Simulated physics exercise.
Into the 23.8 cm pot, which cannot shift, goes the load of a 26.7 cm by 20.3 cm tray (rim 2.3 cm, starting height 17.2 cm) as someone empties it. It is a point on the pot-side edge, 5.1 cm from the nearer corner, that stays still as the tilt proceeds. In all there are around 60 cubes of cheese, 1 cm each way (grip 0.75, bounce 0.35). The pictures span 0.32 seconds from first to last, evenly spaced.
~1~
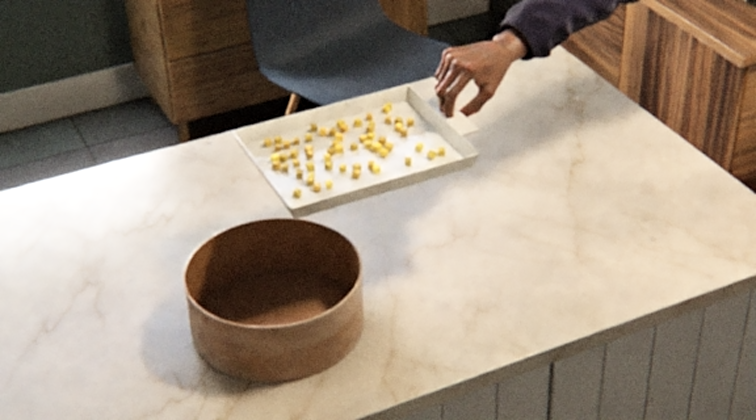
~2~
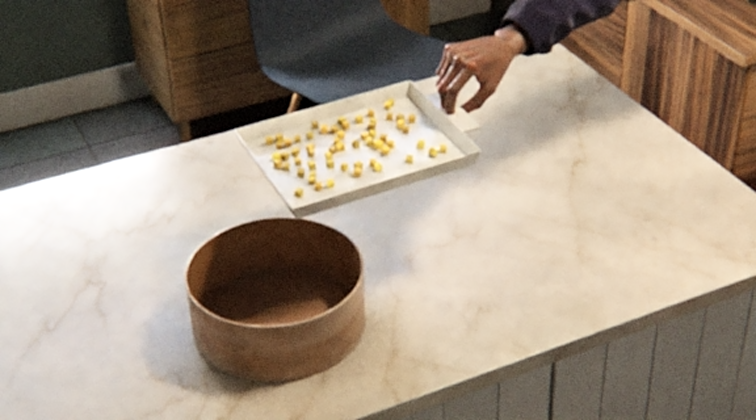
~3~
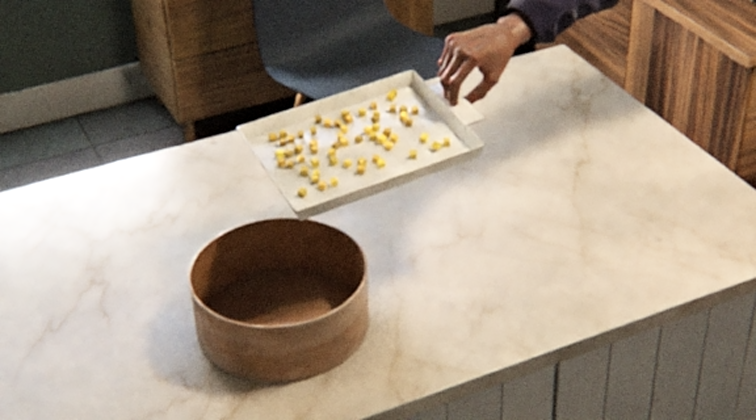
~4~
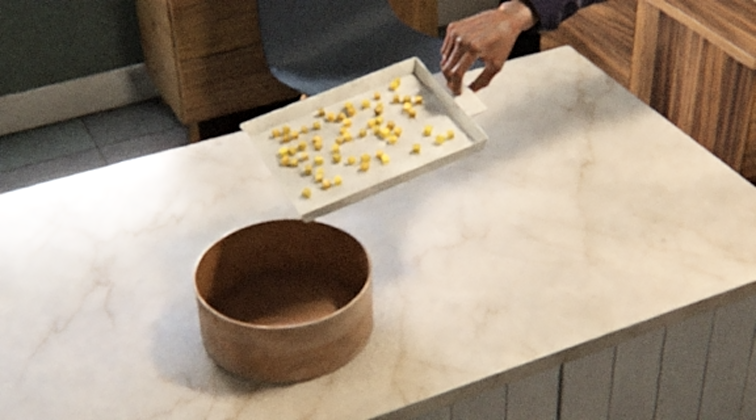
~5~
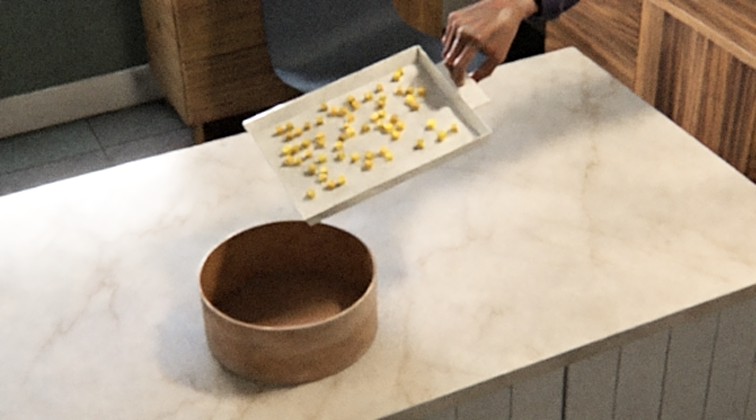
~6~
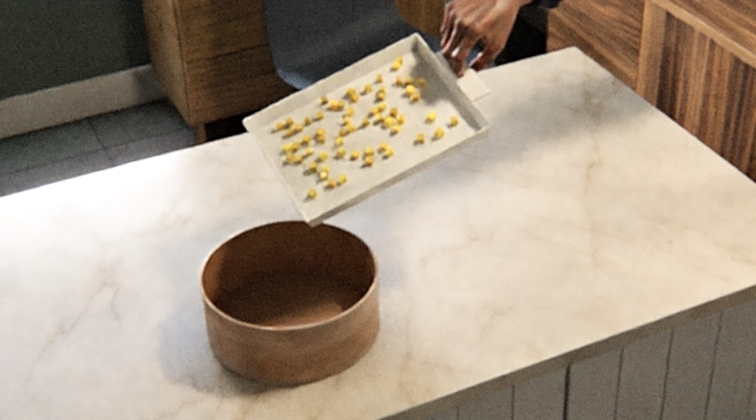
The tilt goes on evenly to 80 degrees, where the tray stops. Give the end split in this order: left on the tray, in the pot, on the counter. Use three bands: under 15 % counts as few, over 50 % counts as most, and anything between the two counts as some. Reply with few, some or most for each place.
Tray: Some, pot: Most, counter: Few.
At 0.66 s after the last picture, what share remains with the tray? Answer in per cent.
Some 55 per cent of the load.
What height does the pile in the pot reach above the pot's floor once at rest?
My guess is around 1.0 centimetres.
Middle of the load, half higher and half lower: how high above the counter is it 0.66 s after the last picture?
Roughly 16 centimetres.
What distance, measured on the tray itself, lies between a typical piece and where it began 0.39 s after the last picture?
I'd say close to 7 centimetres.
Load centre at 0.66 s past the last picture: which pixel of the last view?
Approx. (301, 229).
Then, 0.39 s after the last picture, tilt 48 degrees; the tray holds 100 %, the pot 0 %.
Then, 0.66 s after the last picture, tilt 68 degrees; the tray holds 55 %, the pot 30 %.
Then, 1.03 s after the last picture, tilt 80 degrees; the tray holds 30 %, the pot 70 %.
In the end, tray 30 %, pot 70 %, counter 0 %.
